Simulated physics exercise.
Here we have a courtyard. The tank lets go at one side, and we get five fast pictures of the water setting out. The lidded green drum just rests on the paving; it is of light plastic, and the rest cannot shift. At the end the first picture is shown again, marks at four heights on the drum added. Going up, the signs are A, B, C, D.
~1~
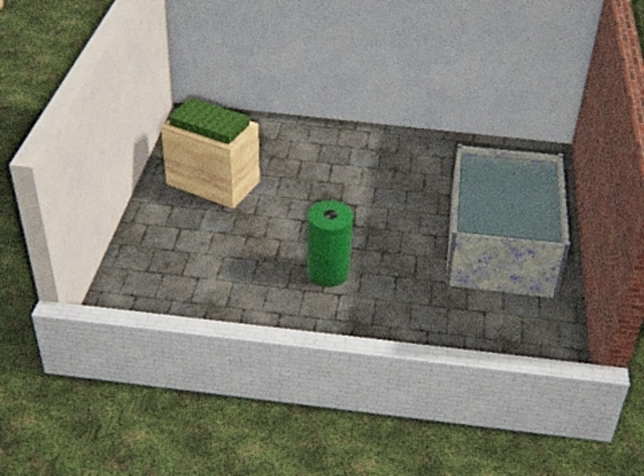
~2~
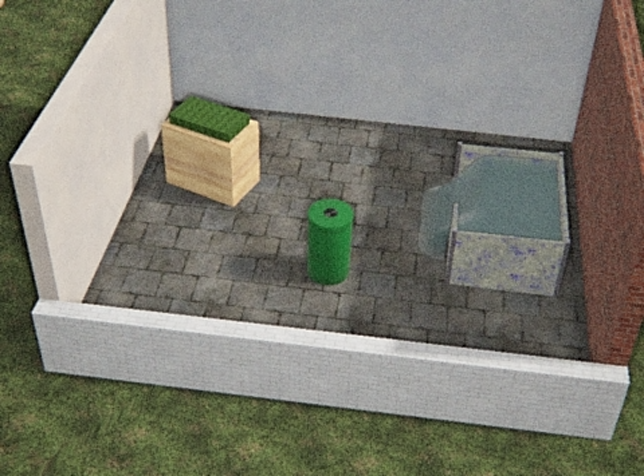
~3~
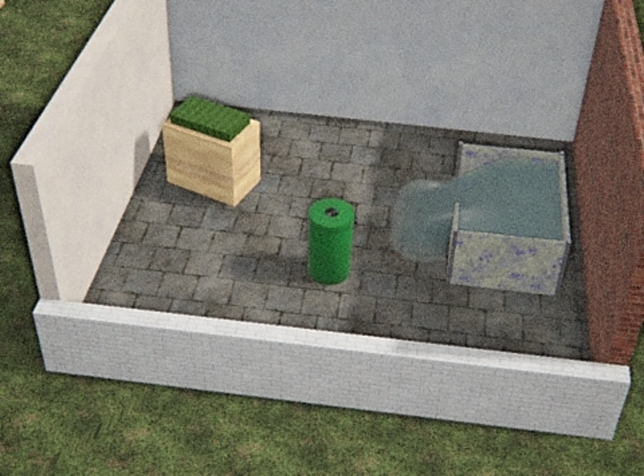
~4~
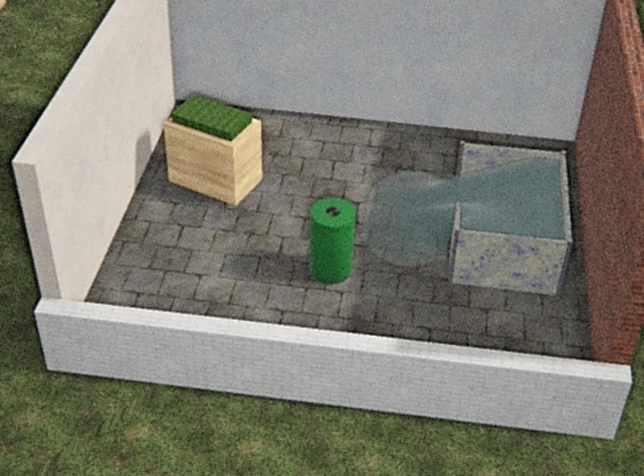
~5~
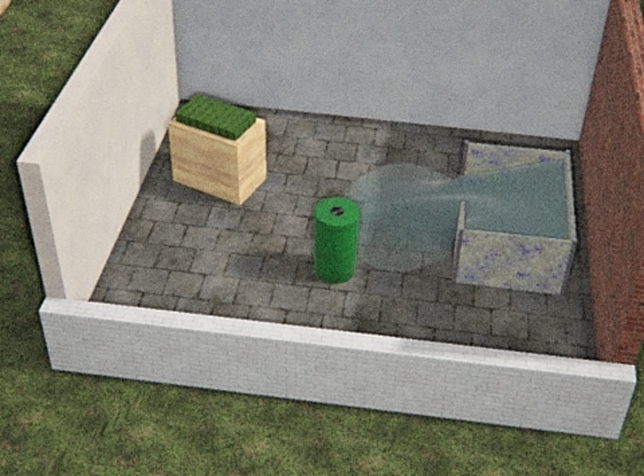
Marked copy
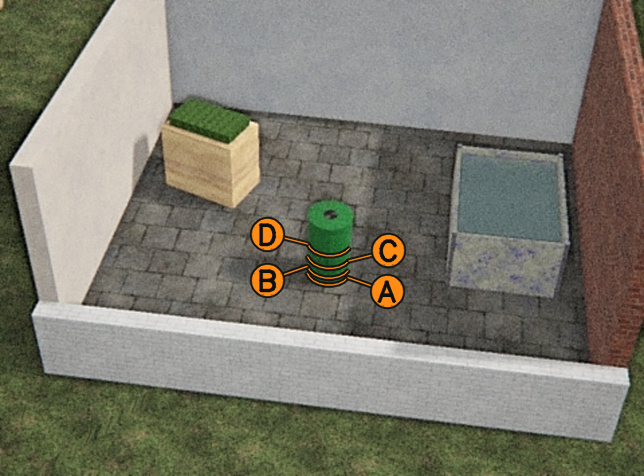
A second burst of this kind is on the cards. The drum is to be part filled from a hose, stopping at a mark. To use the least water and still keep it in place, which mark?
Use level B.
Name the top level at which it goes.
It is A.
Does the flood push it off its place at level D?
No, that is safe.
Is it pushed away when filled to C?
No.
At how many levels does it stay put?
Three.
On the marked copy, A at (325, 284); B at (325, 278); C at (326, 268); D at (326, 255); from the bottom up A, B, C, D.
With A, it is pushed about twice its own width away.
With B, it does not move.
With C, it does not move.
With D, it does not move.
